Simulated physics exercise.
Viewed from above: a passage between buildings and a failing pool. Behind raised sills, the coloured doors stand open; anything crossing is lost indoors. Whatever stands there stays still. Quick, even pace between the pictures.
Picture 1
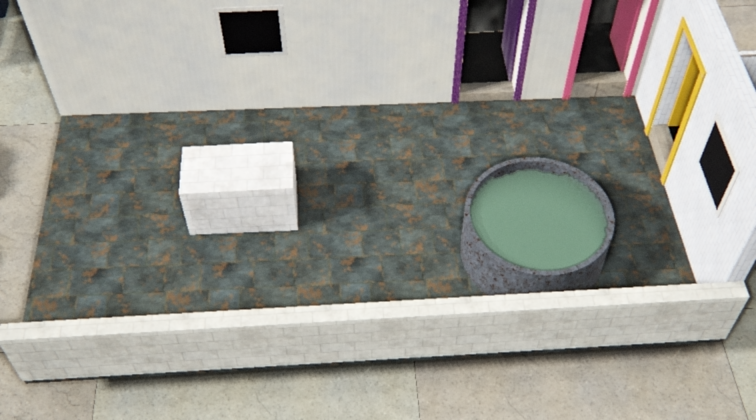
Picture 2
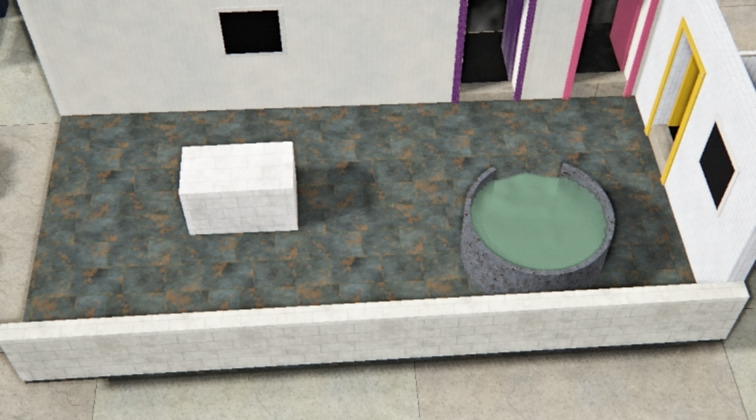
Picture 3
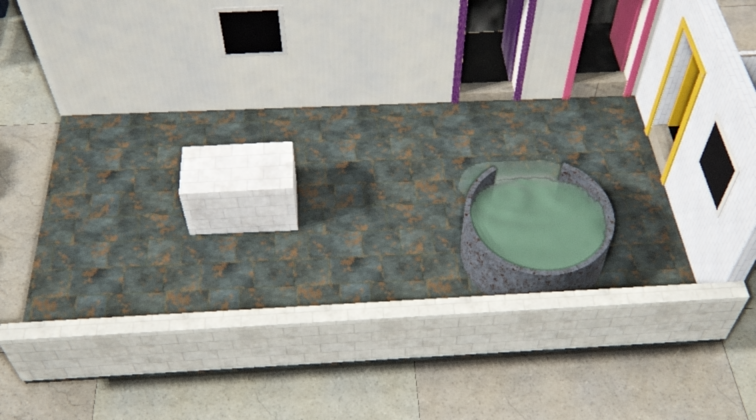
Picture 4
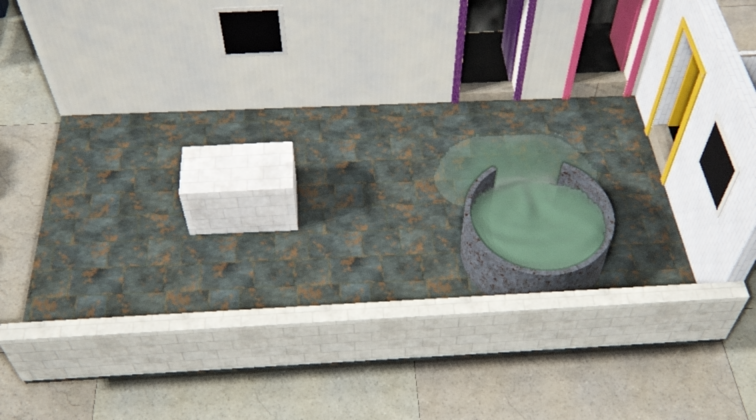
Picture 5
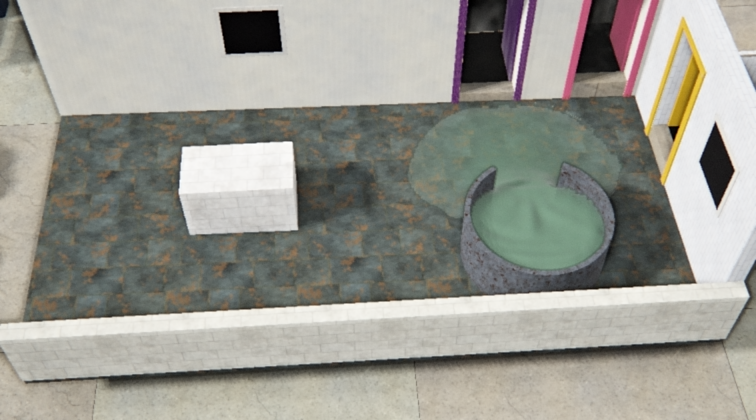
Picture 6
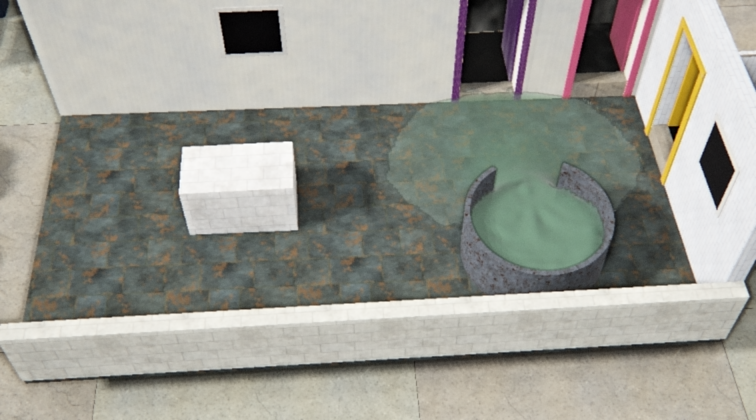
Green water pours through a gap that opens in the far side of a round, dark stone pool, spreading in a widening sheet across the floor to the back wall, while the camera stays still. Seen from above, the place is a dark, mottled passage between white buildings. A white block stands at left, with purple, pink and yellow doorways behind and to the right.
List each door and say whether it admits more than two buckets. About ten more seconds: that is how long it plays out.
The yellow door will receive two buckets or fewer; the purple door will receive over two buckets; the pink door will receive two buckets or fewer.
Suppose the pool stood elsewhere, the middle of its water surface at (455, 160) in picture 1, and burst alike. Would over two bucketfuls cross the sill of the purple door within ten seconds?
I'd say the purple door tops the limit.
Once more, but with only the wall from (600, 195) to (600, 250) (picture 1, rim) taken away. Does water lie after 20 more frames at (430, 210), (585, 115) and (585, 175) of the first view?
So that's left bare for the first, waterlogged for the second and waterlogged for the third.
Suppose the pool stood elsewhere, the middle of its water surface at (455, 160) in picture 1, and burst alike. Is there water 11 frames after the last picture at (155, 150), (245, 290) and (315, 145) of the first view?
First one gets inundated, next one stays unwetted, last one gets inundated.
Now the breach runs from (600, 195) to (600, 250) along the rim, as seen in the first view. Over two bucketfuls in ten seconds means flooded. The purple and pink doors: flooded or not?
Purple: Falls short; pink: Falls short.
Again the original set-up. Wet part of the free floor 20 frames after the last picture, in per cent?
Estimated share: Around 55 %.
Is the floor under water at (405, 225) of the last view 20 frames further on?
By then I'd expect it to be not yet wet.
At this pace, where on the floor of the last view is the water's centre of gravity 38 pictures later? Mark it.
Somewhere around (498, 201) in the last view.
A moment on, water covers 25 % of the floor; the yellow door wet at the sill, nothing in, the purple door over two buckets in, the pink door wet at the sill, nothing in.
Next, water covers 30 % of the floor; the yellow door wet at the sill, nothing in, the purple door far over two buckets in, the pink door under two buckets in.
Then, water covers 55 % of the floor; the yellow door wet at the sill, nothing in, the purple door far over two buckets in, the pink door under two buckets in.
Later, water covers 75 % of the floor; the yellow door wet at the sill, nothing in, the purple door far over two buckets in, the pink door under two buckets in.
In the end, water covers 85 % of the floor; the yellow door wet at the sill, nothing in, the purple door far over two buckets in, the pink door under two buckets in.
